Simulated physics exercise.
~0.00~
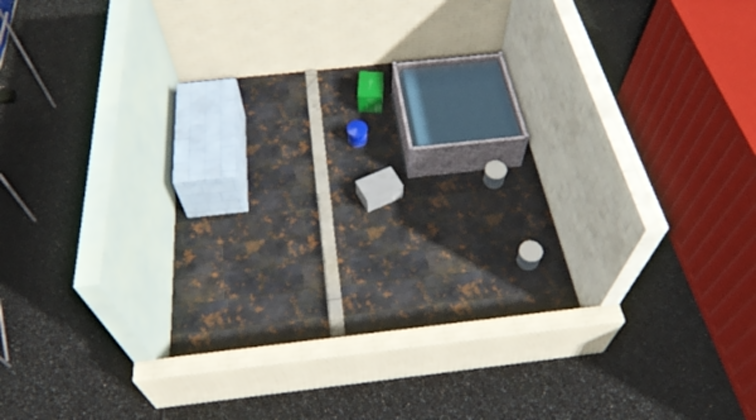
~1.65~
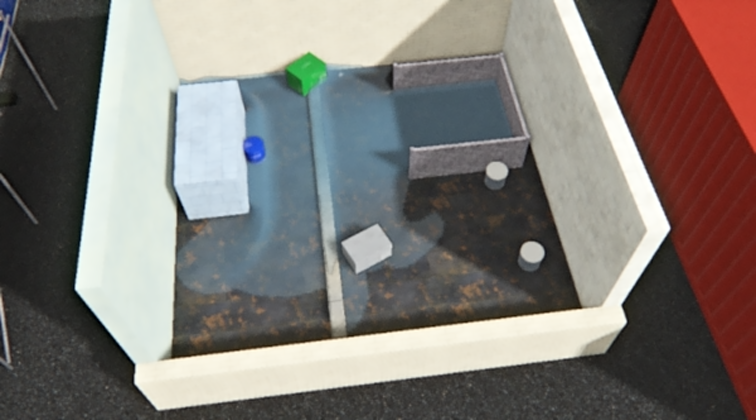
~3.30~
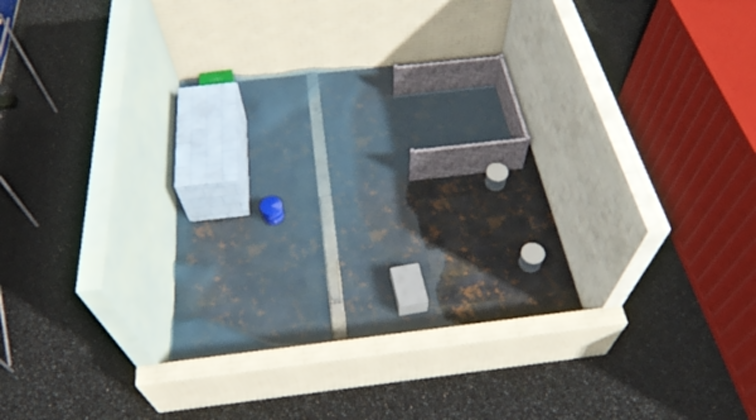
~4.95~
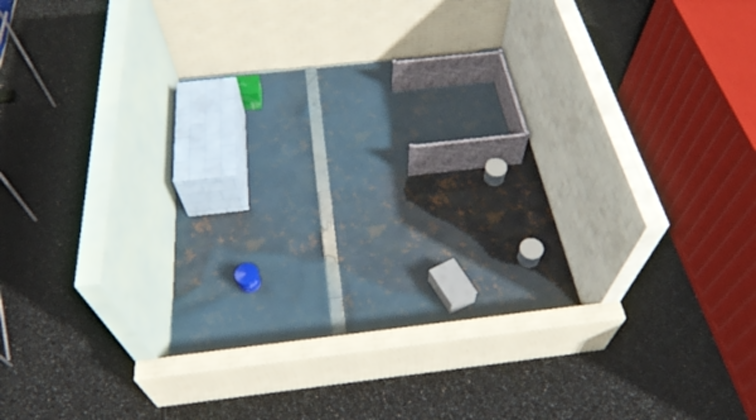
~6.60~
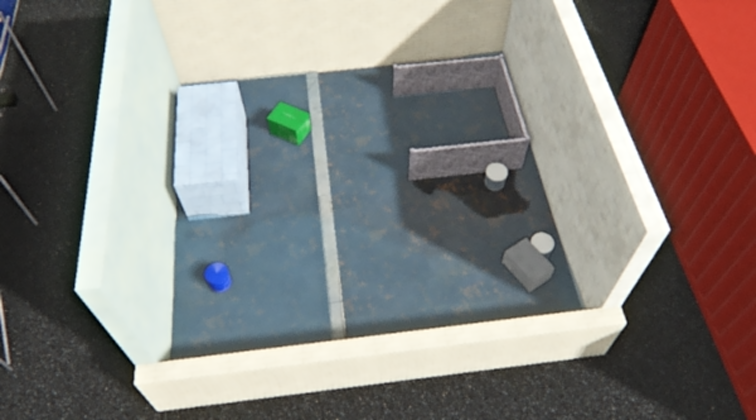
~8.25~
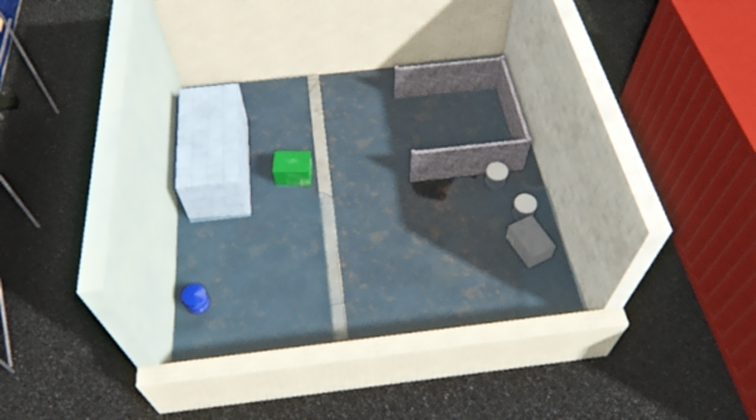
Walled yard flooding as a tank's side gives way, blue pail and green chest drifting over a low kerb and ending afloat left.
